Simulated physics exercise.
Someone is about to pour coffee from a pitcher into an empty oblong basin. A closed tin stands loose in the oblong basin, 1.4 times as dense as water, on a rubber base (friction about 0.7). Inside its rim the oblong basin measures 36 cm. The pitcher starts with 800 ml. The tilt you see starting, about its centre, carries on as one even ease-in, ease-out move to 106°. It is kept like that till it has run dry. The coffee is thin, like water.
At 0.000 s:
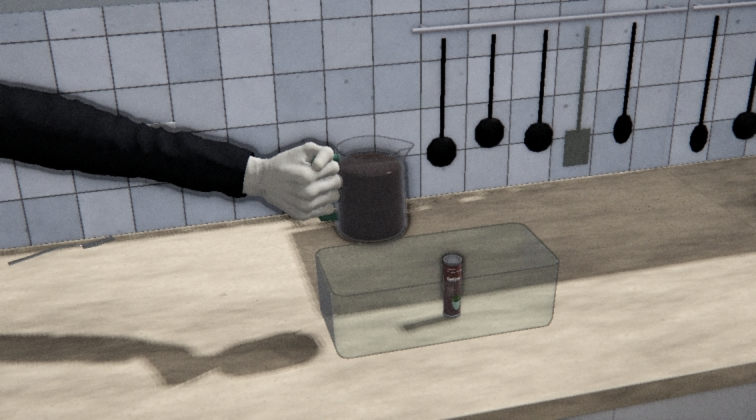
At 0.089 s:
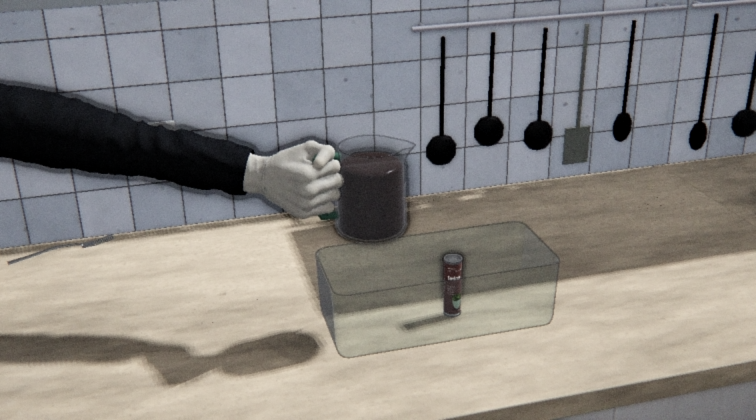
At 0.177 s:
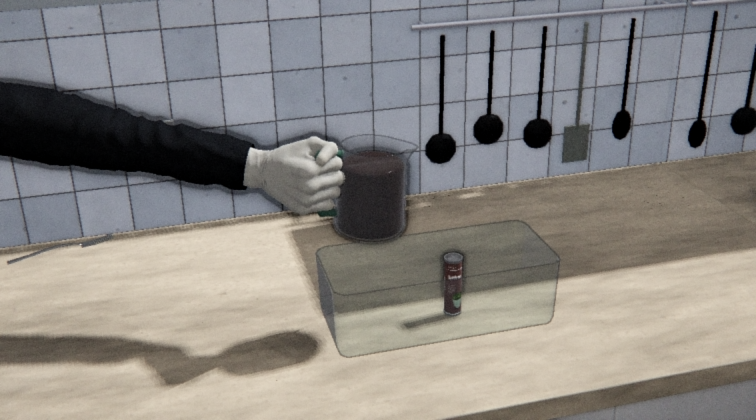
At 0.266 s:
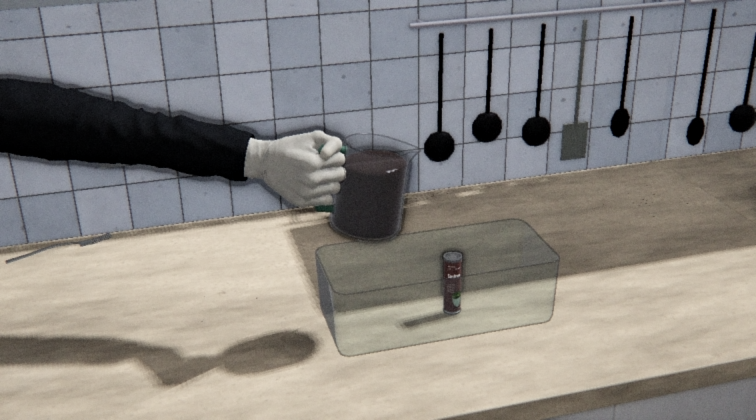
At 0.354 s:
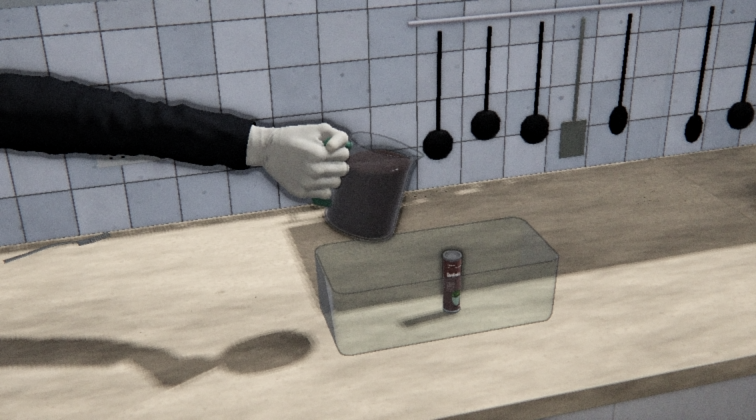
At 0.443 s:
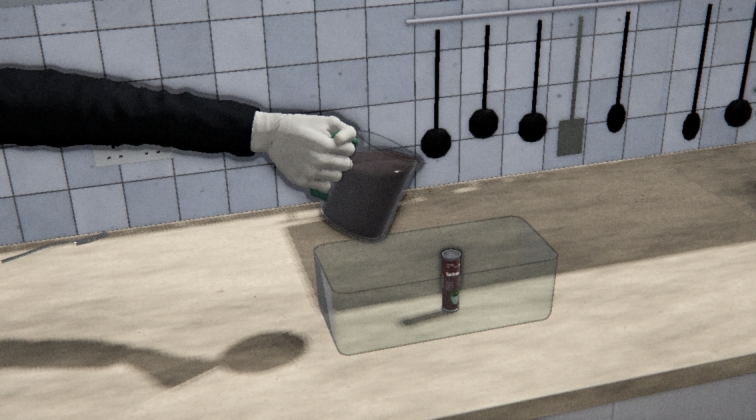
The clip shows a gloved hand holding a clear pitcher of dark liquid above a kitchen counter, beside a transparent oblong basin with a small tin standing inside; the hand then gradually tilts the pitcher to the right.
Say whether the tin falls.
It goes over.
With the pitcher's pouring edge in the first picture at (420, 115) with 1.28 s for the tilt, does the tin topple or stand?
Then it keeps standing.
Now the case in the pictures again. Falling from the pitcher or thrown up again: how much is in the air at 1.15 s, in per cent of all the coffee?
Near 14 in a hundred.
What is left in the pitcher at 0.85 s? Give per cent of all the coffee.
About 76 per cent.
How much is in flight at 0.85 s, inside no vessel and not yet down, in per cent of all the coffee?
Some 14 per cent.
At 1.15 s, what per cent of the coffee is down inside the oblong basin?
Near 58 in a hundred.
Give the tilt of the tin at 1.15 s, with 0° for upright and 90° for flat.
It is at some 0°.
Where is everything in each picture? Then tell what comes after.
It leans 0°; its right rim is at (414, 143); the coffee meets the walls at (338, 167) and (400, 159); the oblong basin's rim runs from (324, 274) to (542, 243); the tin's top is at (453, 262), in the first picture.
It leans 1°; its right rim is at (415, 143); the coffee meets the walls at (339, 166) and (401, 159), in the second picture.
It leans 5°; its right rim is at (418, 145); the coffee meets the walls at (340, 166) and (402, 159), in the third picture.
It leans 10°; its right rim is at (421, 149); the coffee meets the walls at (341, 166) and (405, 158), in the fourth picture.
It leans 18°; its right rim is at (424, 154); the coffee meets the walls at (339, 175) and (410, 158), in the fifth picture.
It leans 27°; its right rim is at (426, 161); the coffee meets the walls at (334, 182) and (418, 158), in the sixth picture.
After 0.85 s the tilt is 77° and 77 per cent is still to pour; the tin stands where it began.
After 1.15 s the tilt is 102° and 28 per cent is still to pour; the tin stands where it began.
After 1.47 s the tilt is 106° and 4 per cent is still to pour; the tin leans 44°.
After 1.81 s the tilt is 106° and 0 per cent is still to pour; the tin lies on its side.
In the end the tin lies on its side.
